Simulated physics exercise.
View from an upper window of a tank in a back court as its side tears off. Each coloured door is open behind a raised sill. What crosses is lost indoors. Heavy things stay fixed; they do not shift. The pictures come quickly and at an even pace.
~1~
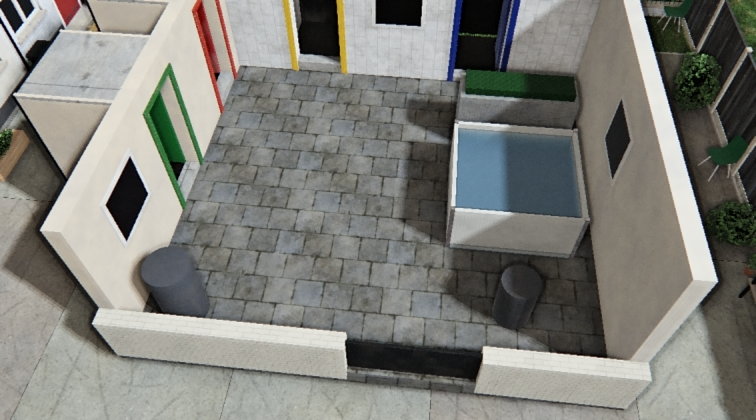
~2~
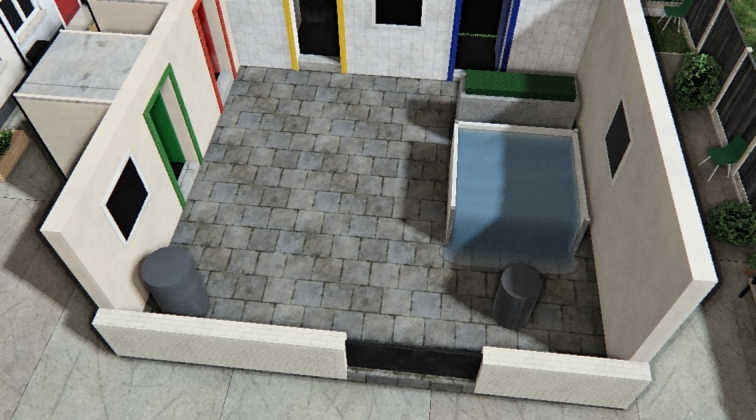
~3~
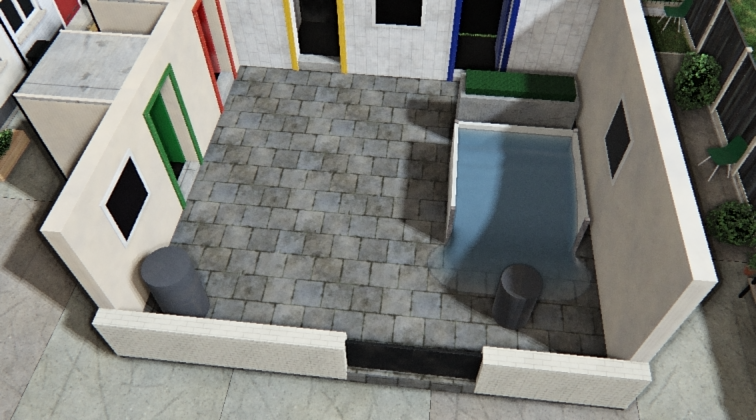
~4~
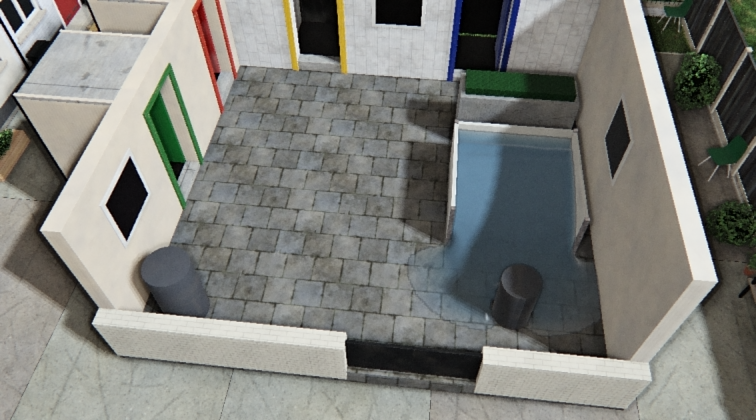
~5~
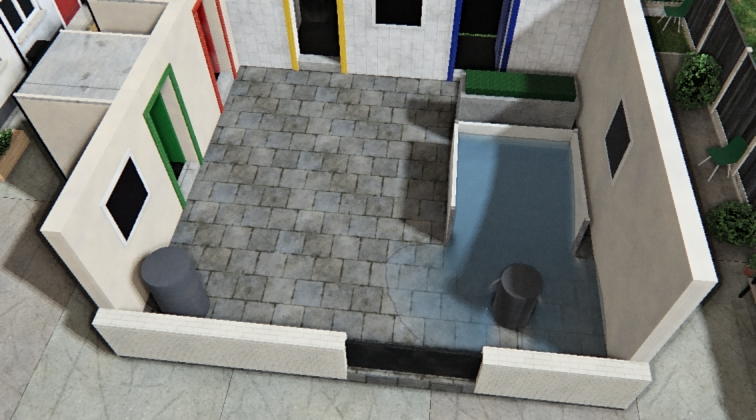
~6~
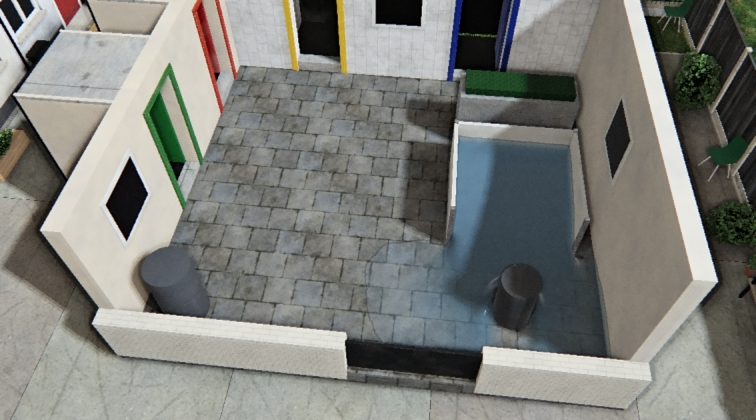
Water pours from the tank's torn near side and spreads across the paving around a dark cylinder.
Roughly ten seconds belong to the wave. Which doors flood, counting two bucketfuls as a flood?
One by one: Red door: At most two buckets; yellow door: At most two buckets; green door: Over two buckets; blue door: At most two buckets.
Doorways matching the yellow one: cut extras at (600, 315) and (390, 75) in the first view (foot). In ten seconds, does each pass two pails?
Goes past it, then falls short.
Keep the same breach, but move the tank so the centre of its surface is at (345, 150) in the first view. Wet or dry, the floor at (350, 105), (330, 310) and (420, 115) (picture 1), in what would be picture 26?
Points in order: Not reached; inundated; not reached.
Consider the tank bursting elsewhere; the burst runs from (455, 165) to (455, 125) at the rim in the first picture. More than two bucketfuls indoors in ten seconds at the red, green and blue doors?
Note - red door breaks the threshold; green door breaks the threshold; blue door comes in lower.
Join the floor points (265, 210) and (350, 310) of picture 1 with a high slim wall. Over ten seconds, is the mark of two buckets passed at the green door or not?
My guess is that the green one stays within limits.
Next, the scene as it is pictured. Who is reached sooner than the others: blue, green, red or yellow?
I'd go with the green one.
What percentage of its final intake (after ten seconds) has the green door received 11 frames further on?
Around 0 %.
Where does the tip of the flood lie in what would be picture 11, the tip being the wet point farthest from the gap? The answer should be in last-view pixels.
I'd say near (269, 347).
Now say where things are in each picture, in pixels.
The first picture shows still water in the water tank at (517, 171).
In the second picture, the front is at (443, 249), out from the gap at (512, 236).
In the third picture, the front is at (434, 267), out from the gap at (512, 239).
In the fourth picture, the front is at (601, 310), out from the gap at (511, 241).
In the fifth picture, water pours out at (511, 241) and has run to a hidden place.
In the sixth picture, the front is at a hidden place, out from the gap at (511, 242).
A moment on, water covers 20 % of the floor; the red door not reached, the yellow door not reached, the green door not reached, the blue door not reached.
Next, water covers 30 % of the floor; the red door not reached, the yellow door not reached, the green door not reached, the blue door not reached.
Then, water covers 55 % of the floor; the red door not reached, the yellow door not reached, the green door wet at the sill, nothing in, the blue door not reached.
Later, water covers 90 % of the floor; the red door wet at the sill, nothing in, the yellow door wet at the sill, nothing in, the green door over two buckets in, the blue door wet at the sill, nothing in.
In the end, water covers 100 % of the floor; the red door wet at the sill, nothing in, the yellow door wet at the sill, nothing in, the green door over two buckets in, the blue door under two buckets in.
